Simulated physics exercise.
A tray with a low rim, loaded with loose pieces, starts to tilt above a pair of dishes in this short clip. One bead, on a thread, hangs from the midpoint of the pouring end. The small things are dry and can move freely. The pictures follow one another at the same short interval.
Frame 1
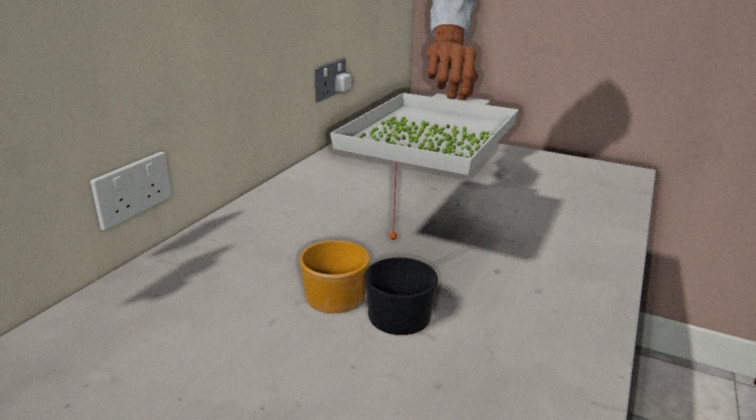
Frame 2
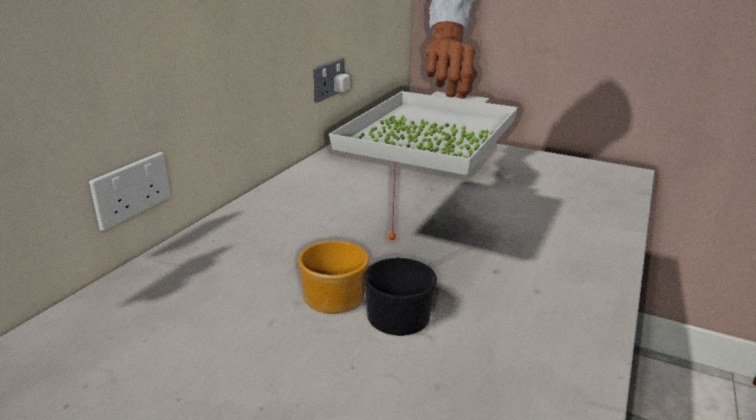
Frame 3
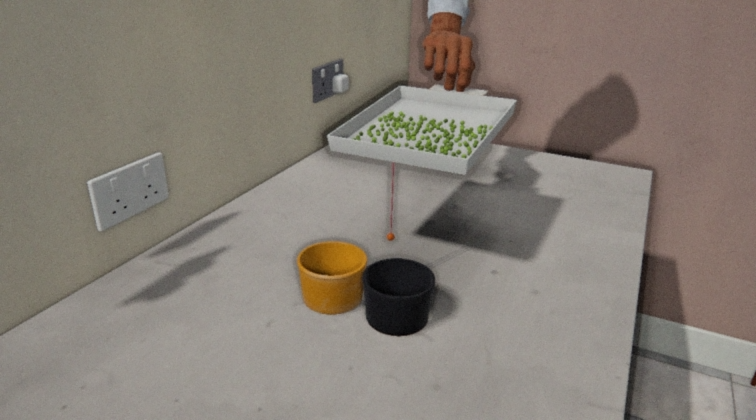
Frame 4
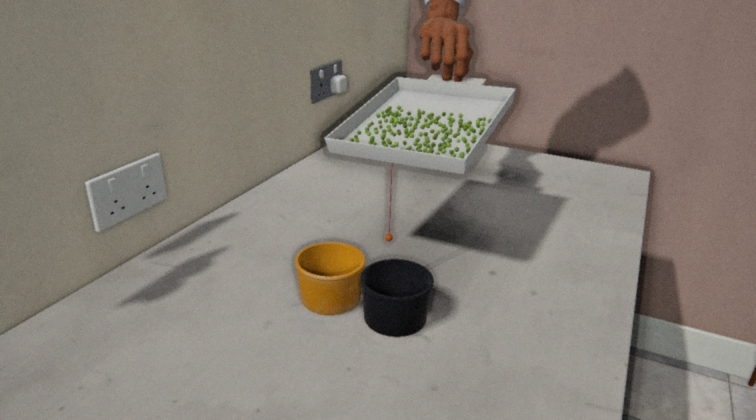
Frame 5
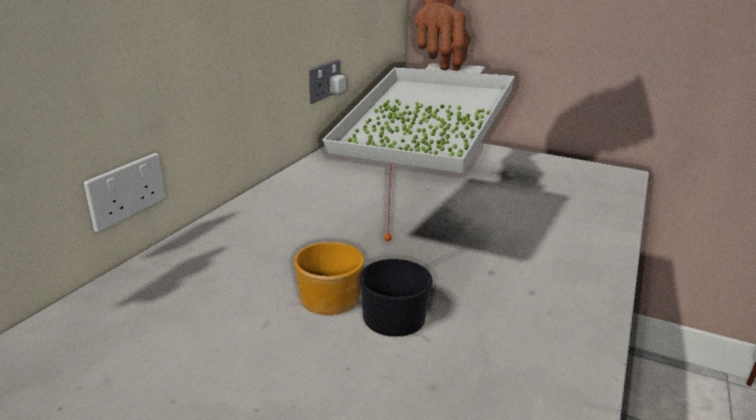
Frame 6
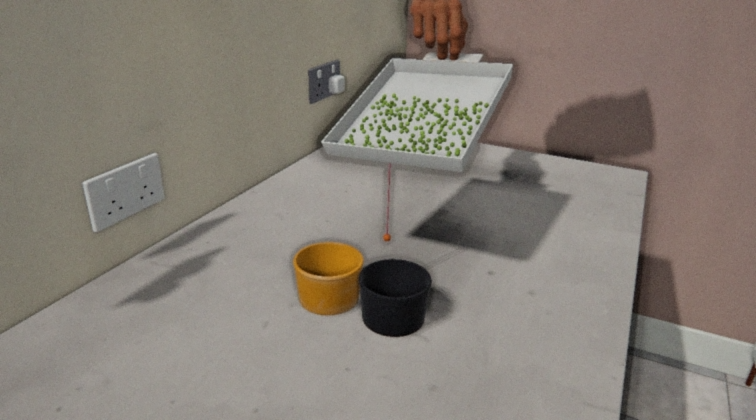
The clip shows a hand holding a white tray of small green pieces above an orange dish and a black dish, gradually raising the tray's far end so it tilts toward the front while a small orange bead hangs beneath.
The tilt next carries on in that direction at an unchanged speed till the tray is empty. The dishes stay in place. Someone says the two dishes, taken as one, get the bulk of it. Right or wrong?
Right, they get more than half.
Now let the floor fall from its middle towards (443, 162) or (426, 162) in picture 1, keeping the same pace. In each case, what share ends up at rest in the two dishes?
I'd say some 10 in a hundred at first, then 40 in a hundred.
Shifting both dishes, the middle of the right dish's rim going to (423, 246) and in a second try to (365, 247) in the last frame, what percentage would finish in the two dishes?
About 0 per cent first, then about 50 per cent.
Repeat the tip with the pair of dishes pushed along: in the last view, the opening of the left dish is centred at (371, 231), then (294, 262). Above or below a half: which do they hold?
At the first place under half, at the second less than half.
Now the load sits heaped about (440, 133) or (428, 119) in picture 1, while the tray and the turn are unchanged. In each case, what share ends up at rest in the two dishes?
It's 70 percent the first time and 60 percent the second.
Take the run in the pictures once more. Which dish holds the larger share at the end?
Note: Fuller is the one placed left.
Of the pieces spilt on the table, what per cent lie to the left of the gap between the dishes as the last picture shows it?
Looks to be around 90 per cent of the spill.
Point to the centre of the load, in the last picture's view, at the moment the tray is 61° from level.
In the last view, the load is centred close to (381, 146).
Just after the last frame, tray tipped steeply; every one on the tray.
A moment on, tray tipped right over; almost all on the tray; just a few in the right dish; just a few outside both; just a few in the air.
Further on, tray tipped past a quarter turn; roughly a quarter in the right dish; roughly half in the left dish; roughly a third outside both.
When it is over, tray tipped past a quarter turn; roughly a quarter in the right dish; roughly half in the left dish; roughly a third outside both.
